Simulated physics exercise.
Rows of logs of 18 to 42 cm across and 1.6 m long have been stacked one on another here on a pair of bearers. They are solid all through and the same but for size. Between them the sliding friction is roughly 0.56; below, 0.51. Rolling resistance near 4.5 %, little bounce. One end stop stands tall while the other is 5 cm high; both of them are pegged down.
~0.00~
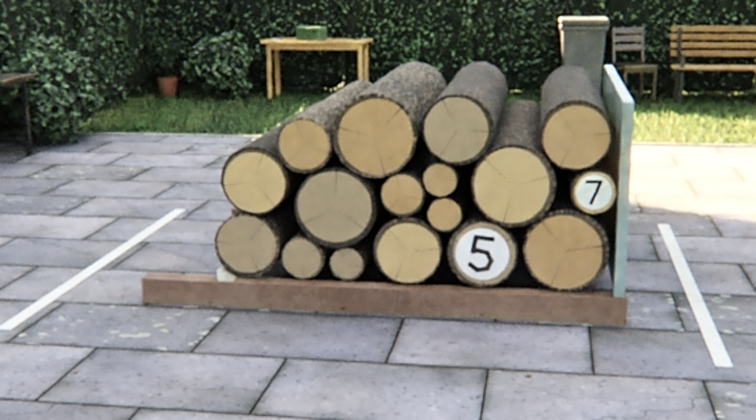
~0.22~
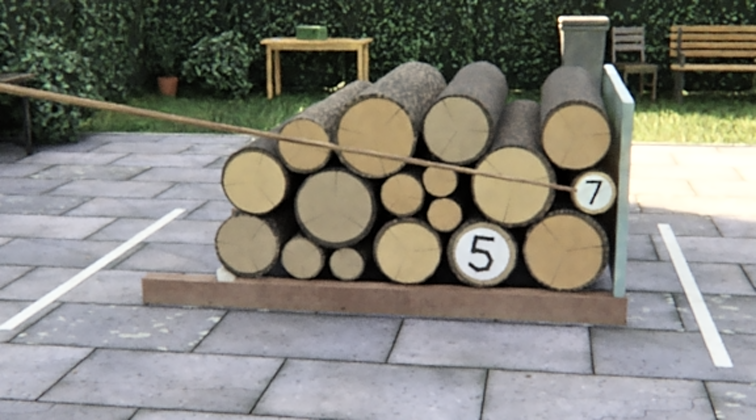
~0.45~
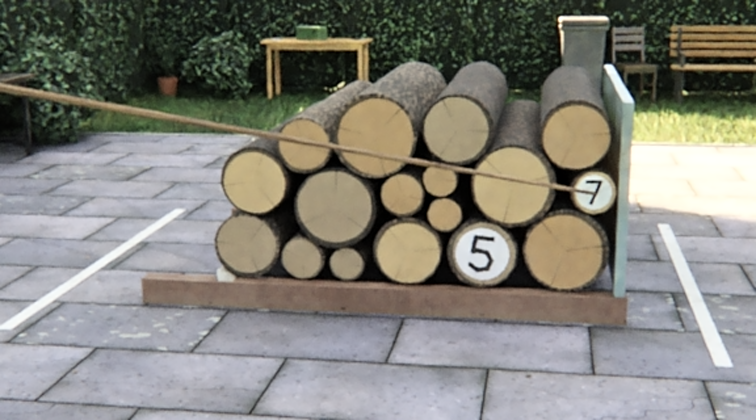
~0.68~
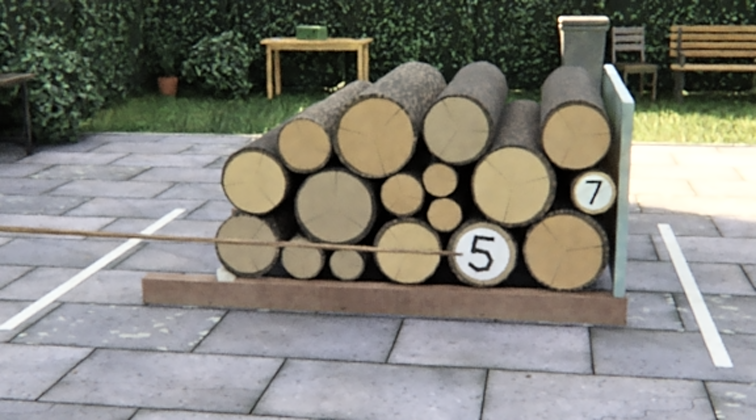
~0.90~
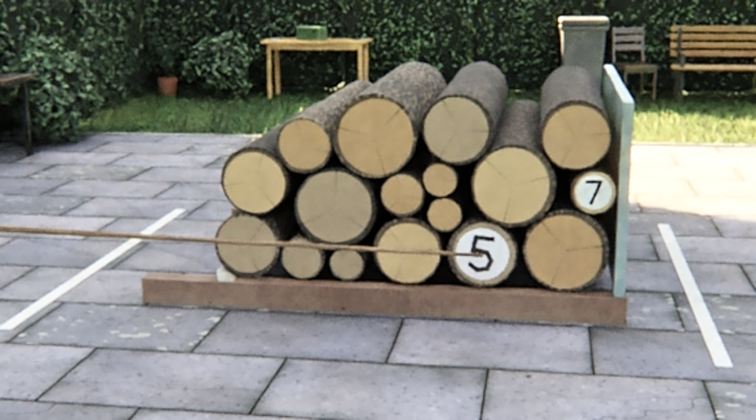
Stacked logs resting motionless on a paved patio as a thin stick points to the number seven log, then the number five.
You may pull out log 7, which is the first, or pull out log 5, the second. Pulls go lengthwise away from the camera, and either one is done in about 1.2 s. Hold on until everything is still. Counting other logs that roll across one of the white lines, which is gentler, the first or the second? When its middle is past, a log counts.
The first.
First choice, 1.48 s in, 0 now displaced over 15 cm; not one across the white lines.
First choice, at rest by 1.7 s, 0 moved over 15 cm; not one across the white lines; top of the pile 1.1 m high, from 1.1 m.
Second choice, 2.39 s in, 5 now displaced over 15 cm; not one across the white lines; the one last seen at (254, 181) 45 cm left and 34 cm down.
Second choice, at rest by 5.8 s, 5 moved over 15 cm; 1 across the left white line; the one last seen at (254, 181) rolled far off to the left; top of the pile 1.1 m high, from 1.1 m.
